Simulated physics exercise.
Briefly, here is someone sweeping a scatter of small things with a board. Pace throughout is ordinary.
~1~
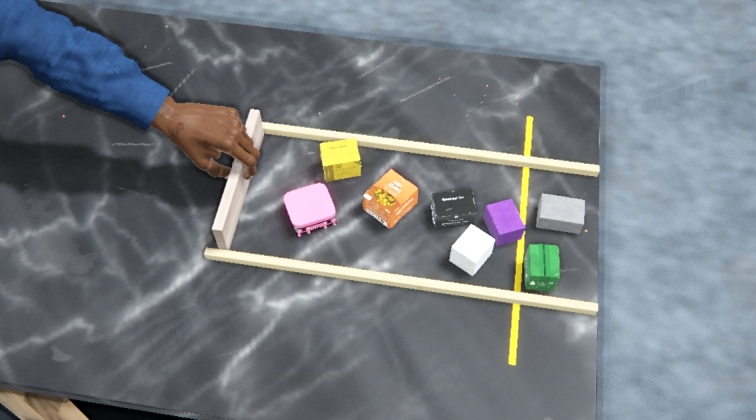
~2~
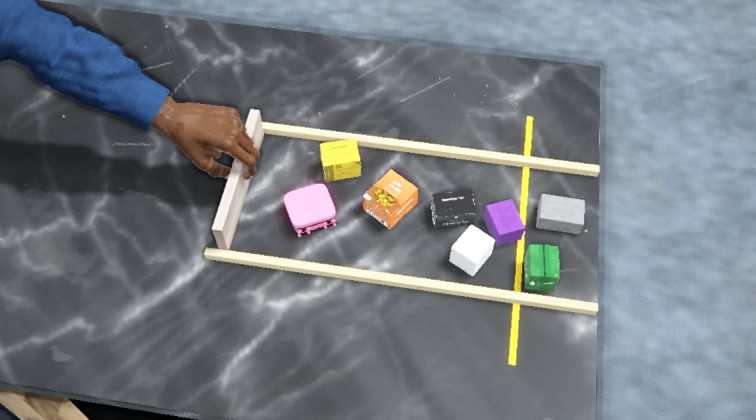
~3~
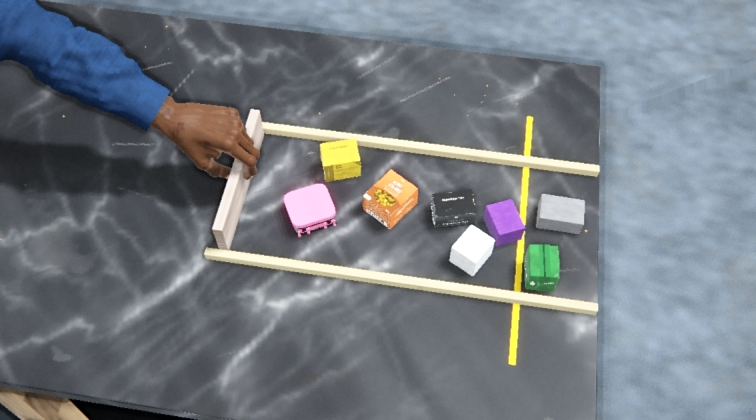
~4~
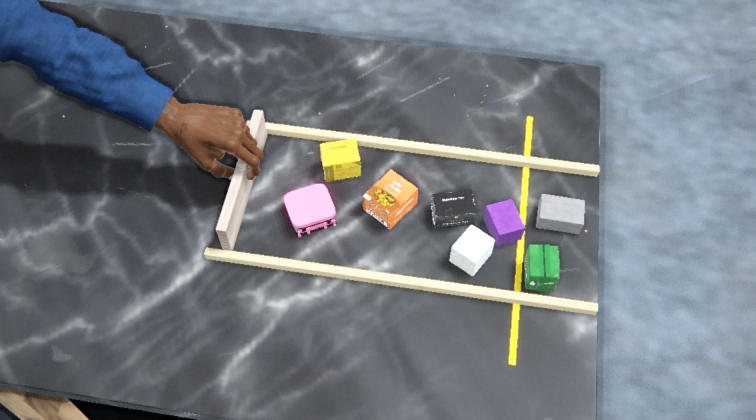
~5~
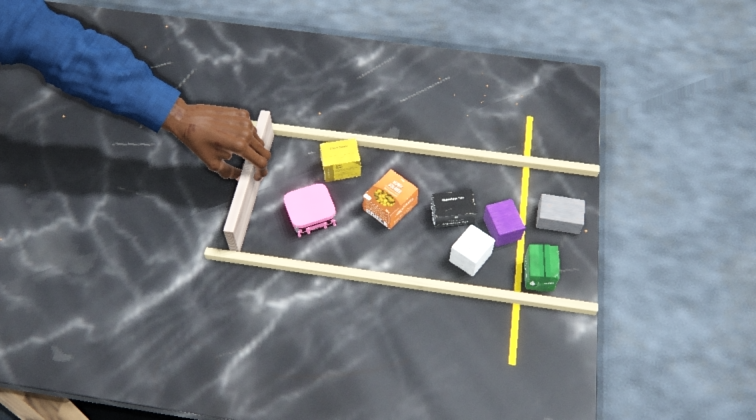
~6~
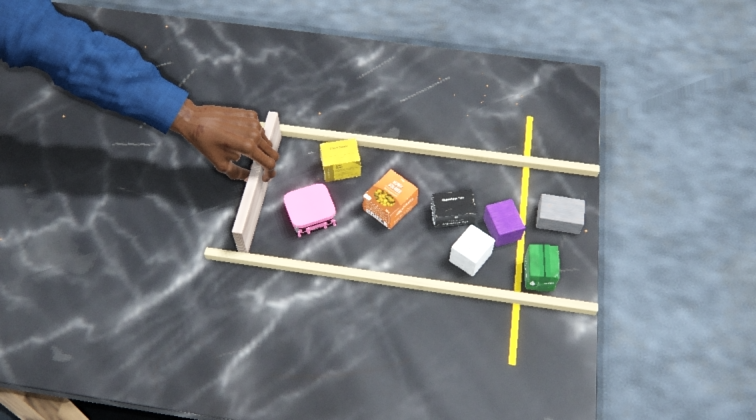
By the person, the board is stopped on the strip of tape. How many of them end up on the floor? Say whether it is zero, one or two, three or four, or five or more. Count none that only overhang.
Most likely either three or four will drop off.
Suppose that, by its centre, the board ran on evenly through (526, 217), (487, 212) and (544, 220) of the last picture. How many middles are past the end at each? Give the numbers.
Going through the three positions, you'd get 4, 2 and 6.
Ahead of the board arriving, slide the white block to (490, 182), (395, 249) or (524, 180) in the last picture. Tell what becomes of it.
Place by place: It is safe, it is safe, it is safe.
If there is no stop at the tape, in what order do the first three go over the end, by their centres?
Ranked earliest first, the grey block comes before the purple block, which comes before the black box.
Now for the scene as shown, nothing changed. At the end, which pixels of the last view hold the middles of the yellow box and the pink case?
Yellow box at about (545, 193), pink case at about (543, 253).
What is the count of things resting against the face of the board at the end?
2 in contact.
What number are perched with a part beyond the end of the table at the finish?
Count of overhanging things: 1.
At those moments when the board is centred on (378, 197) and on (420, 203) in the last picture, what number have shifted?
That makes 5 at the first spot and 7 at the second.
Soon after, none off yet; grey block at rest near (560, 214); green box at rest near (541, 268); purple block moving near (508, 224).
At rest, the number that fall off is three or four; fallen, black box, purple block, green box and grey block.
